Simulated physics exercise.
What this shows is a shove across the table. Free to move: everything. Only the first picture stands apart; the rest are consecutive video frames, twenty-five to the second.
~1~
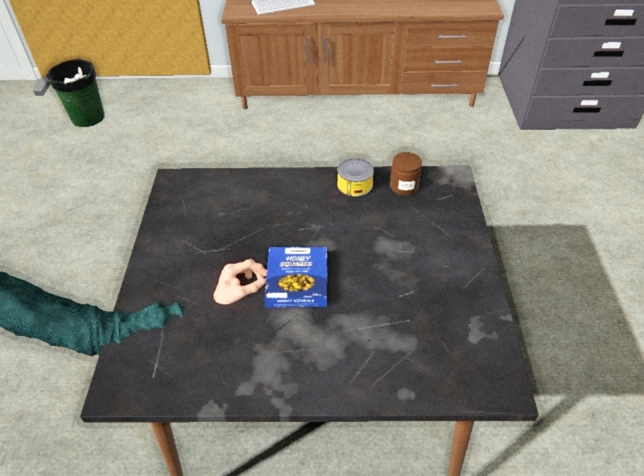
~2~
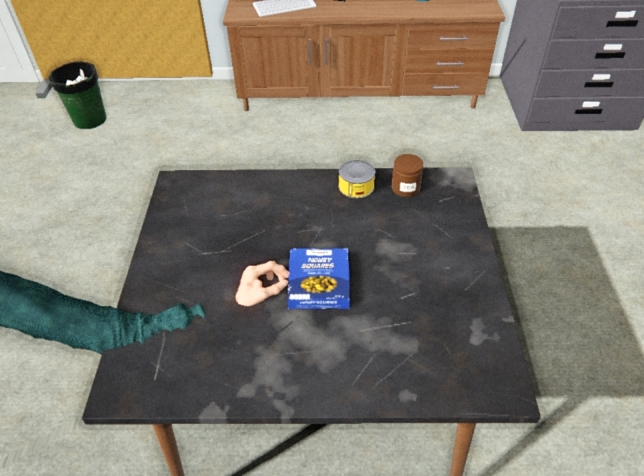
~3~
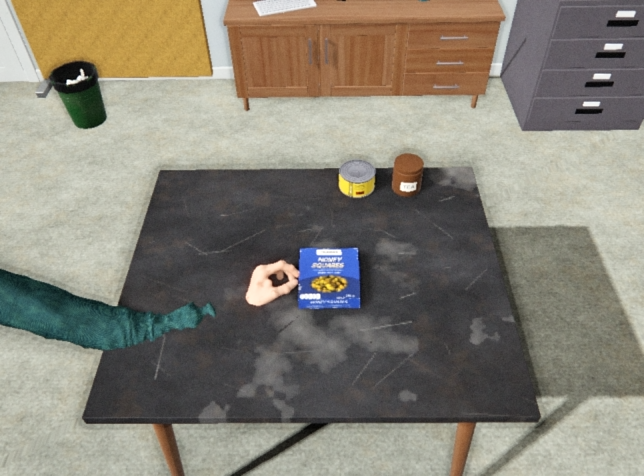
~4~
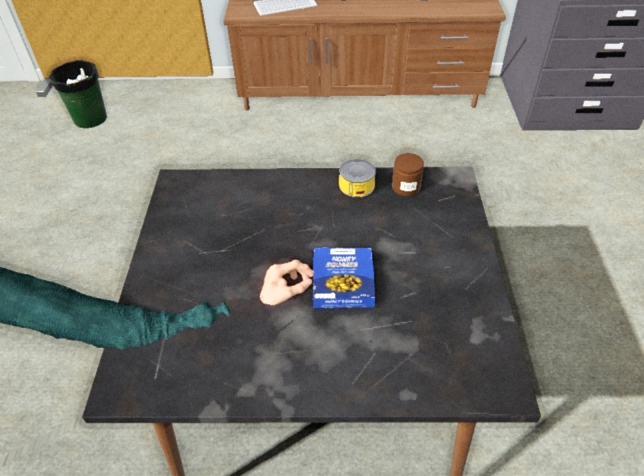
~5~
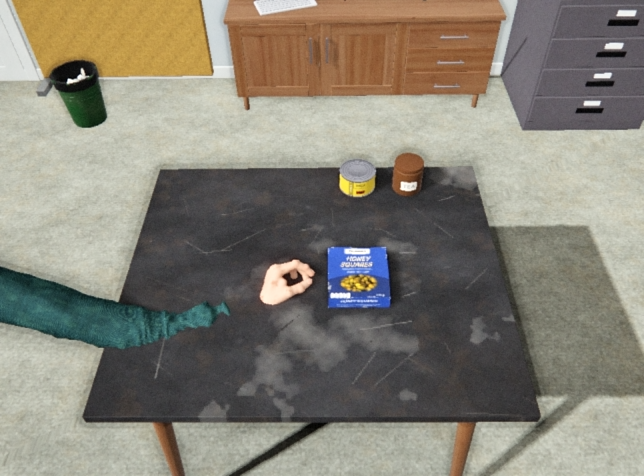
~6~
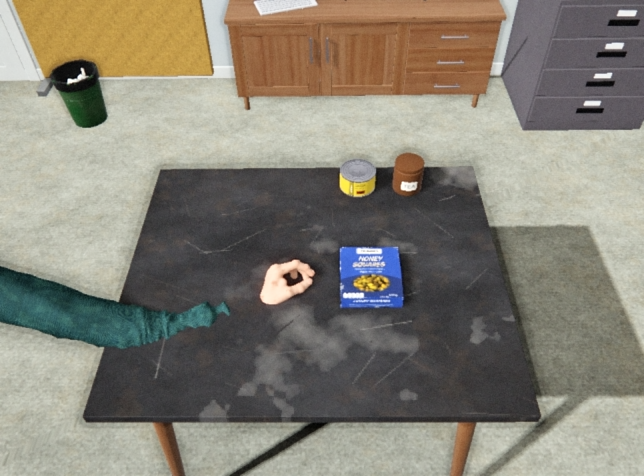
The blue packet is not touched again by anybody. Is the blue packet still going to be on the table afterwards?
Yes. Doesn't come down.
Then, 0.10 s past the last view, blue packet displaced about its own width near (389, 276).
Then, 0.20 s past the last view, blue packet displaced about its own width near (393, 276).
Finally, moved from the start, blue packet. Final places as the last picture's camera would see them, blue packet near (393, 276).
